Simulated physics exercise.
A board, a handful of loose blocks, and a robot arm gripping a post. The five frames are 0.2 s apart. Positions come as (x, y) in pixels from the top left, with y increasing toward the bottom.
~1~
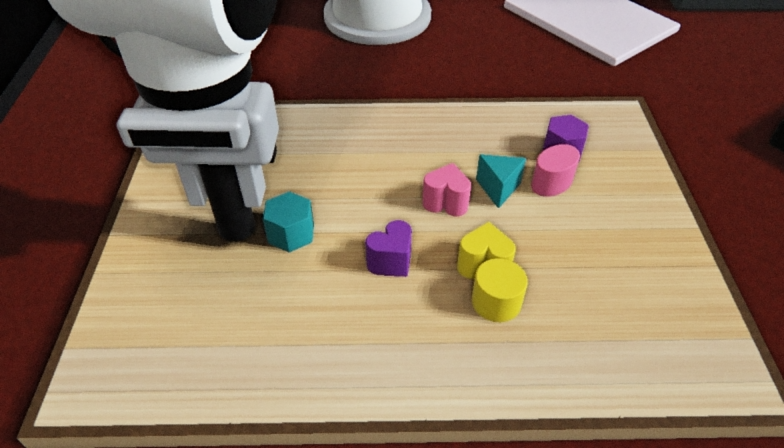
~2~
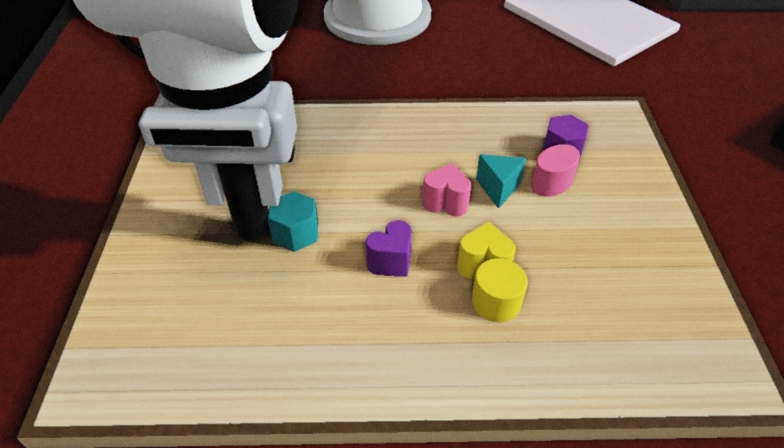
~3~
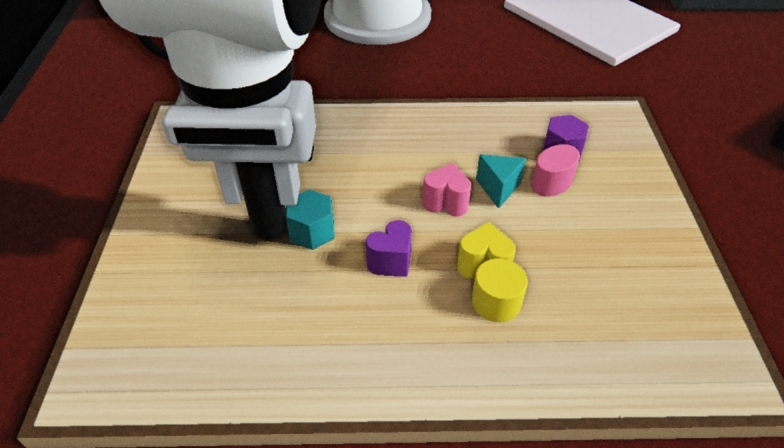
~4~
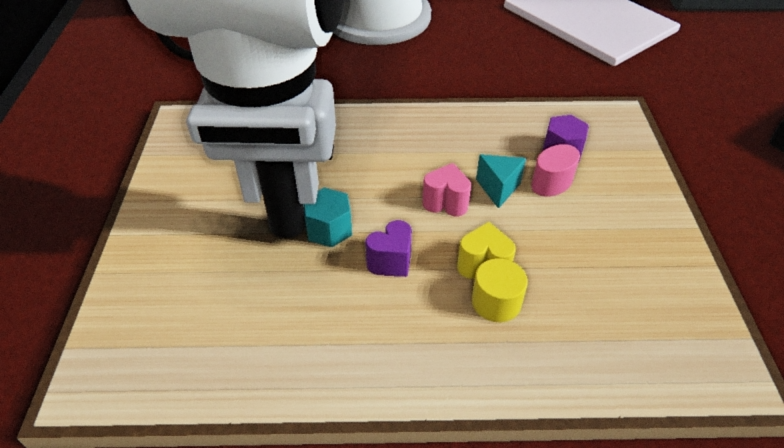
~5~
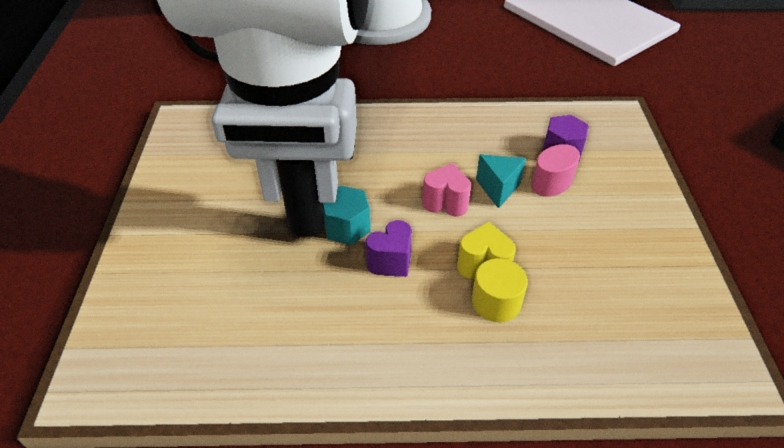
The clip opens with a robot arm holding a dark post against the left side of a turquoise six-sided block on a wooden board. The arm slides the post steadily right, pushing the block a short way until it sits close to the purple heart, while the other blocks stay still.
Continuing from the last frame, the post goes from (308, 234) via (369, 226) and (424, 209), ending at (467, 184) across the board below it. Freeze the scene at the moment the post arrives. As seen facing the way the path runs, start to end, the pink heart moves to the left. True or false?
True.
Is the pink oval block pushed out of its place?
My answer is yes.
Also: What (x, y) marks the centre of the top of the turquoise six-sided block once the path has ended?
Its top centre lands on (498, 142).
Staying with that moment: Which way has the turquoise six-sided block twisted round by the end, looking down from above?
Looking down: Anticlockwise.
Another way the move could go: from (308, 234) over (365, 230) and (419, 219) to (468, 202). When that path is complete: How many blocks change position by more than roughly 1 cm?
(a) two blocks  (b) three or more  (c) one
b
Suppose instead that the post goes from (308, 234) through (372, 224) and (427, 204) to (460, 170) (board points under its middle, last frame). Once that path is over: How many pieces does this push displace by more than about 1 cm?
Looking at the path, I think three or more of the blocks end up more than 1 cm away.
On the path given first. One third of the way, post at (370, 217); turquoise six-sided block at (408, 192).
Two thirds of the way, post at (425, 199); turquoise six-sided block at (460, 171), turned 25° anticlockwise; pink heart at (498, 160), turned 20° clockwise; turquoise triangular piece at (529, 157), turned 15° clockwise; pink oval block at (576, 156).
At the end, post at (468, 174); turquoise six-sided block at (498, 142), turned 45° anticlockwise; pink heart at (532, 134), turned 65° clockwise; turquoise triangular piece at (555, 150), turned 60° clockwise; pink oval block at (600, 158).
